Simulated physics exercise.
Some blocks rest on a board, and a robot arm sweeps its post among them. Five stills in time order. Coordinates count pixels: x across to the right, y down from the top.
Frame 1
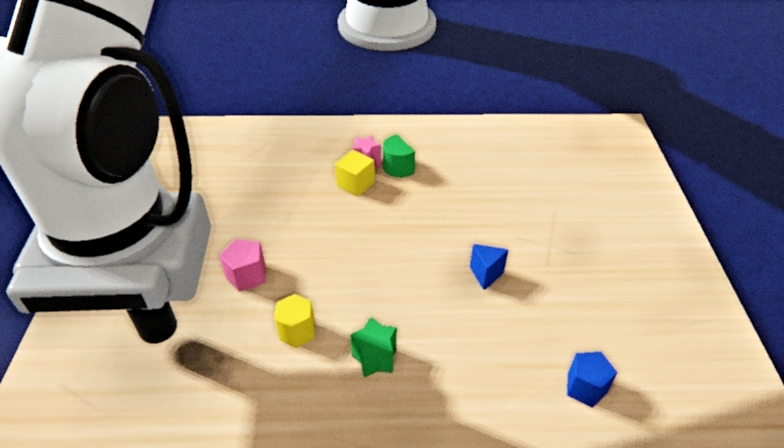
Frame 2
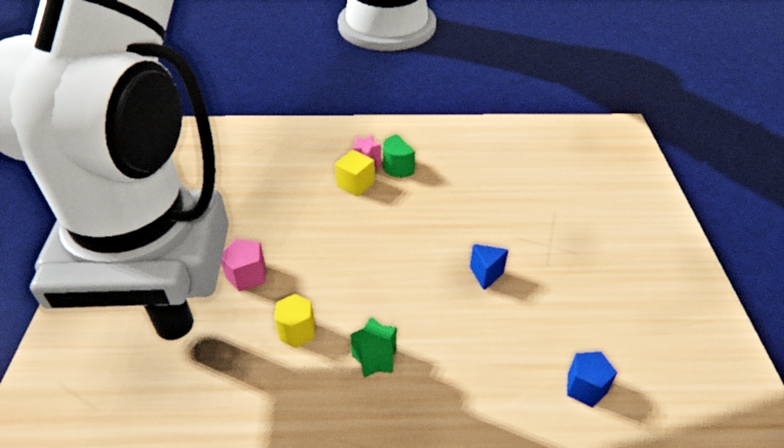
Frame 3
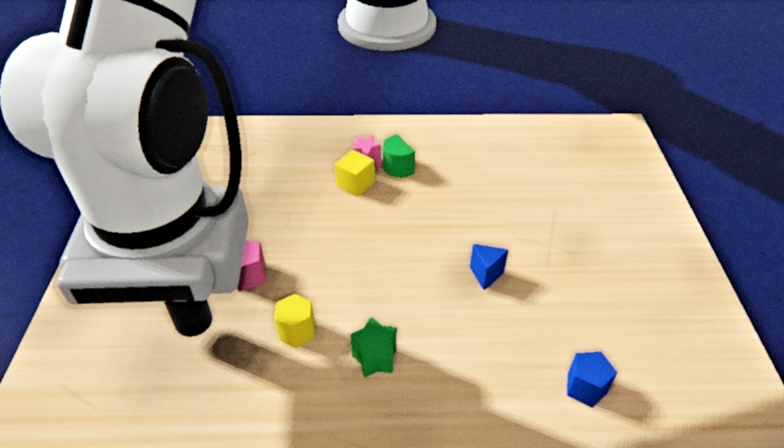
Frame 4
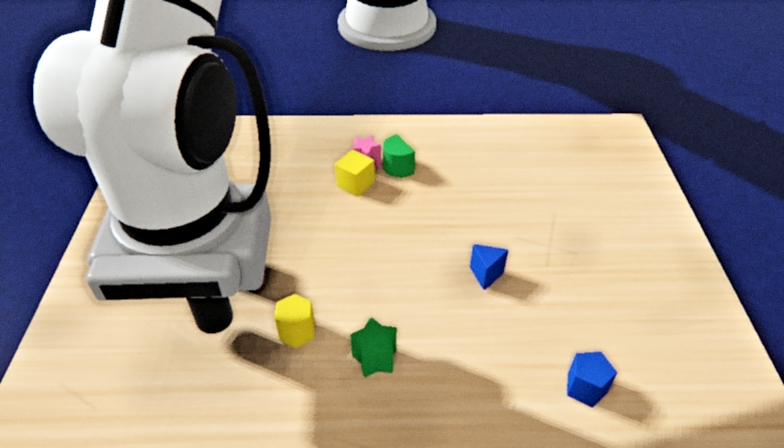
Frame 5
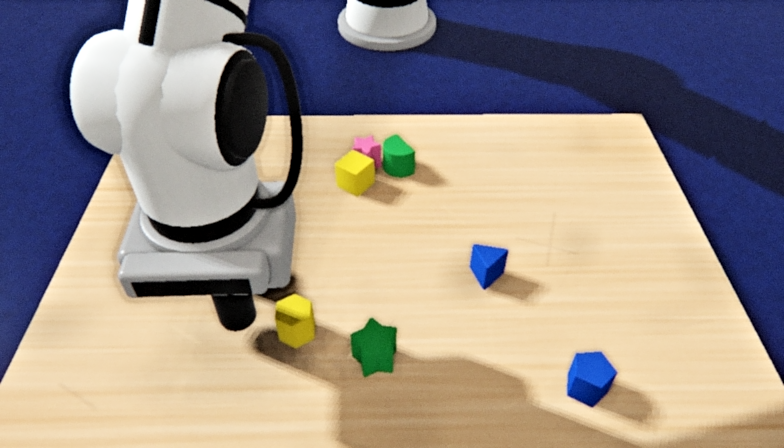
In the video, a white robot arm moves its black post steadily rightward above a wooden board scattered with colored blocks, passing in front of the pink block and nearing the yellow six-sided one, while the blocks stay still.
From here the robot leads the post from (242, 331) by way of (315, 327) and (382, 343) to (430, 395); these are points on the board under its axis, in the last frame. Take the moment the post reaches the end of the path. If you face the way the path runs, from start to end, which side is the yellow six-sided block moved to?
Facing from start to end, it will go to the left.
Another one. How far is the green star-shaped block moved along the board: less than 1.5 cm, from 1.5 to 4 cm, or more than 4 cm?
The largest band: Over 4 cm.
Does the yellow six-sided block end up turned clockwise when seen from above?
Going by the path, no.
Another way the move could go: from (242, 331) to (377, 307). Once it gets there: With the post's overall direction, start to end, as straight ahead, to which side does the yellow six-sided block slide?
That's a shift to the right.
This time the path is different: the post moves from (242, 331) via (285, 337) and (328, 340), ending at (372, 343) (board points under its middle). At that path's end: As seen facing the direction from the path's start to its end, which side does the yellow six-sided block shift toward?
Left side.
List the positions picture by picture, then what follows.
Post tip at (159, 330); block tops, pink five-sided block at (242, 253); yellow six-sided block at (293, 309); green star-shaped block at (375, 336), in the first frame.
Post at (176, 327); blocks unchanged, in the second frame.
Post at (195, 323); blocks unchanged, in the third frame.
Post at (216, 321); blocks unchanged, in the fourth frame.
Post at (239, 318); pink five-sided block hidden; yellow six-sided block at (293, 309); green star-shaped block at (375, 336), in the fifth frame.
On the path given first. One third of the way, post at (314, 315); yellow six-sided block at (348, 312), turned 20° clockwise.
Two thirds of the way, post at (382, 331); yellow six-sided block at (419, 319); green star-shaped block at (405, 350), turned 70° clockwise.
At the end, post at (431, 383); pink five-sided block in place; yellow six-sided block at (434, 325), turned 40° anticlockwise; green star-shaped block at (455, 404), turned 85° clockwise.
